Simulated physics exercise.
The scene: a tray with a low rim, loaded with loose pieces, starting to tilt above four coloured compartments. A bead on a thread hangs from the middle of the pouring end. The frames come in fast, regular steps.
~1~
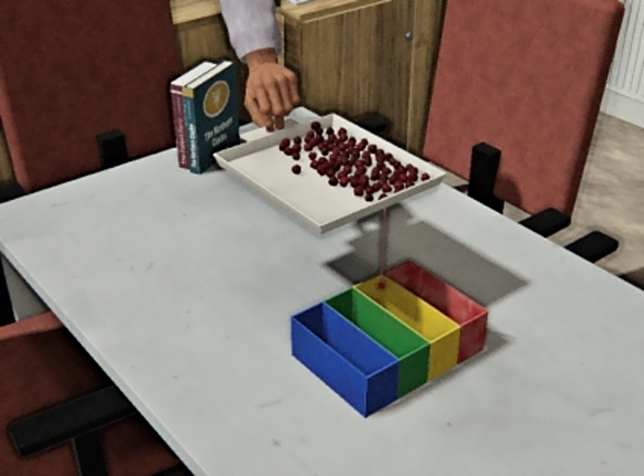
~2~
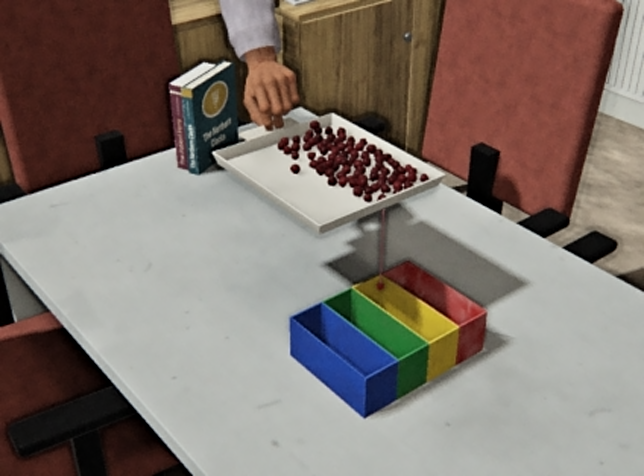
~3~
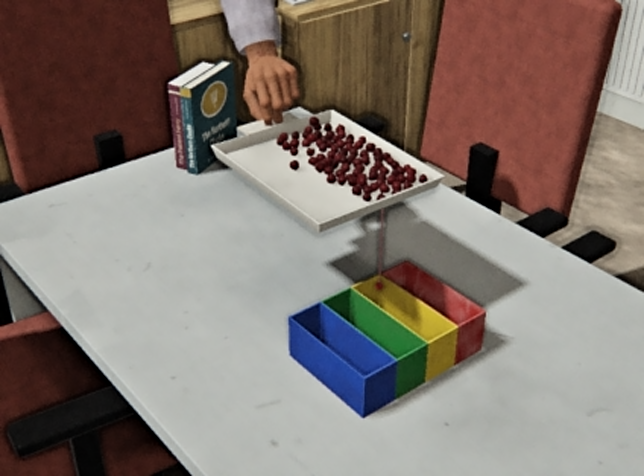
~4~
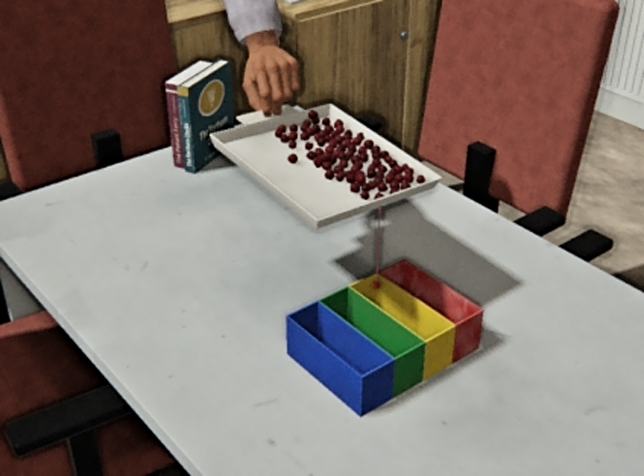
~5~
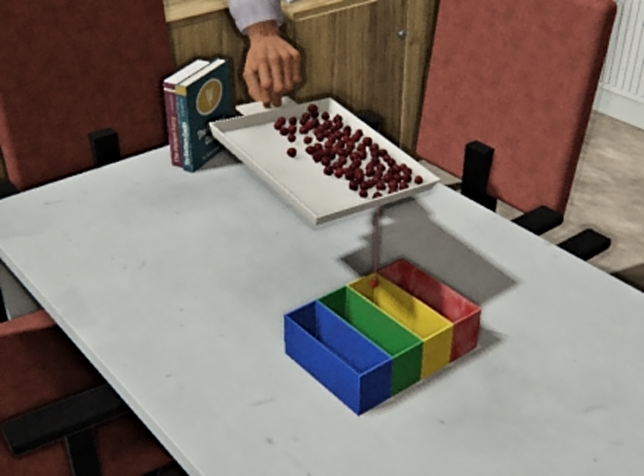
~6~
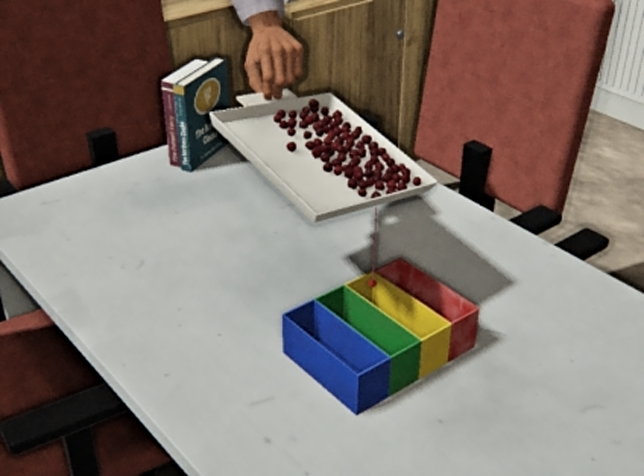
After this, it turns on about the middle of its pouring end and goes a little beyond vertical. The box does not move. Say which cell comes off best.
The red cell gets the most.
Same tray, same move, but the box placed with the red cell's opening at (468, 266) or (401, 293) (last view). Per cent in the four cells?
First some 100, then 10 per cent.
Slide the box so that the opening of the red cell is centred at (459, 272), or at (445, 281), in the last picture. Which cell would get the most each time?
The first try: The yellow cell. The second: The red cell.
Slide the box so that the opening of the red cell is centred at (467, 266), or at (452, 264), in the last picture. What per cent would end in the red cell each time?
About 10 and 20 per cent.
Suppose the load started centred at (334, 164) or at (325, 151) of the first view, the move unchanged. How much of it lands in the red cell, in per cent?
The first gives 40 %, the second 40 %.
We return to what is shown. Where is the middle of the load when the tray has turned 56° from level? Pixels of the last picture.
Close to (381, 147).
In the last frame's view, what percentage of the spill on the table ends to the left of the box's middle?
Close to 0 per cent.
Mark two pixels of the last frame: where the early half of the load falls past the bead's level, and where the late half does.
The first part at (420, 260); the rest at (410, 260).
Soon after the last picture, tray tipped steeply; all on the tray.
A little later, tray tipped right over; nearly all on the tray; a stray few in the red cell; a small part falling or outside the box.
Later still, tray tipped past a quarter turn; about half in the red cell; about half falling or outside the box.
At rest, tray tipped past a quarter turn; about half in the red cell; none in the blue cell; none in the green cell; none in the yellow cell; about half outside the box.
